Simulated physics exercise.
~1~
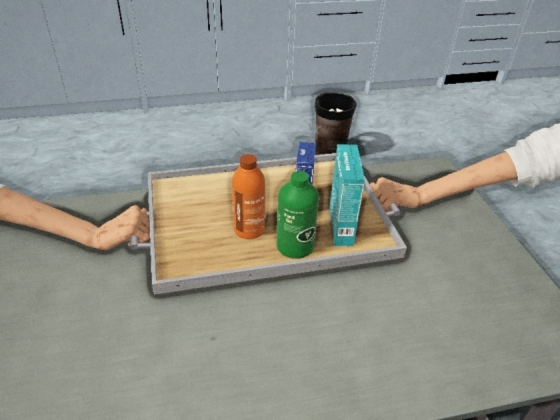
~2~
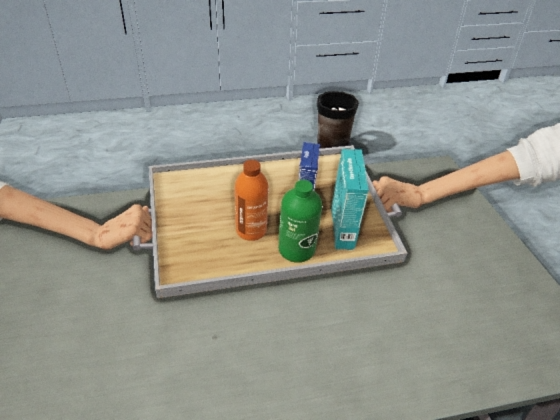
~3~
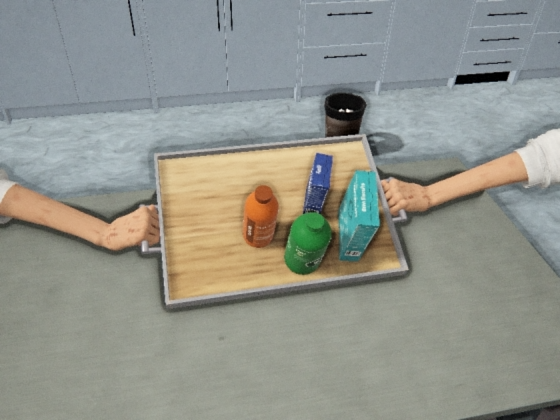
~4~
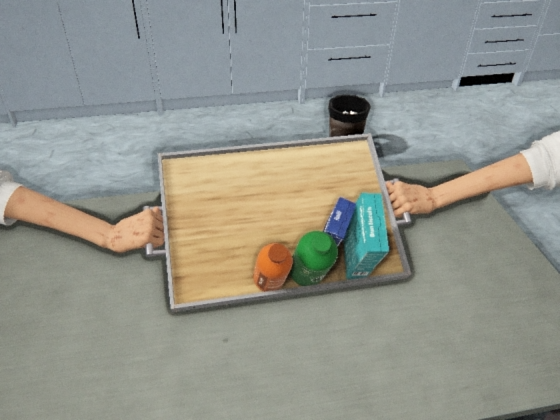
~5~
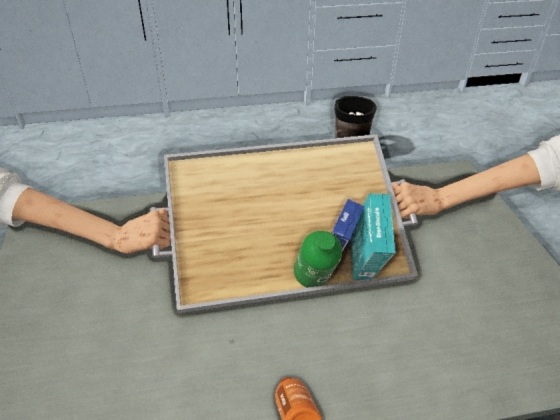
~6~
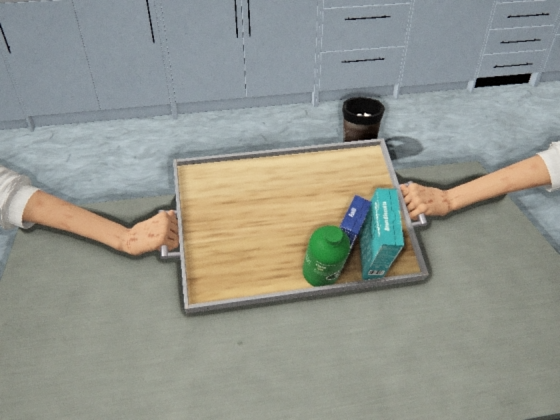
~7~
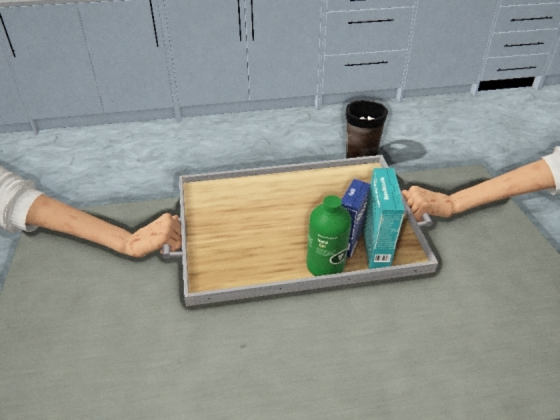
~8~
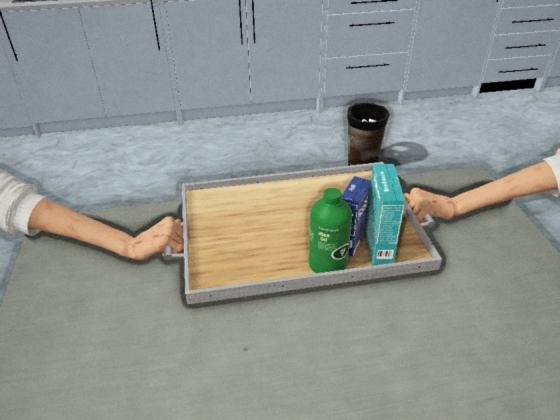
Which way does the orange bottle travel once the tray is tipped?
It moves down the view, sliding to the near edge of the tray and then going over it.
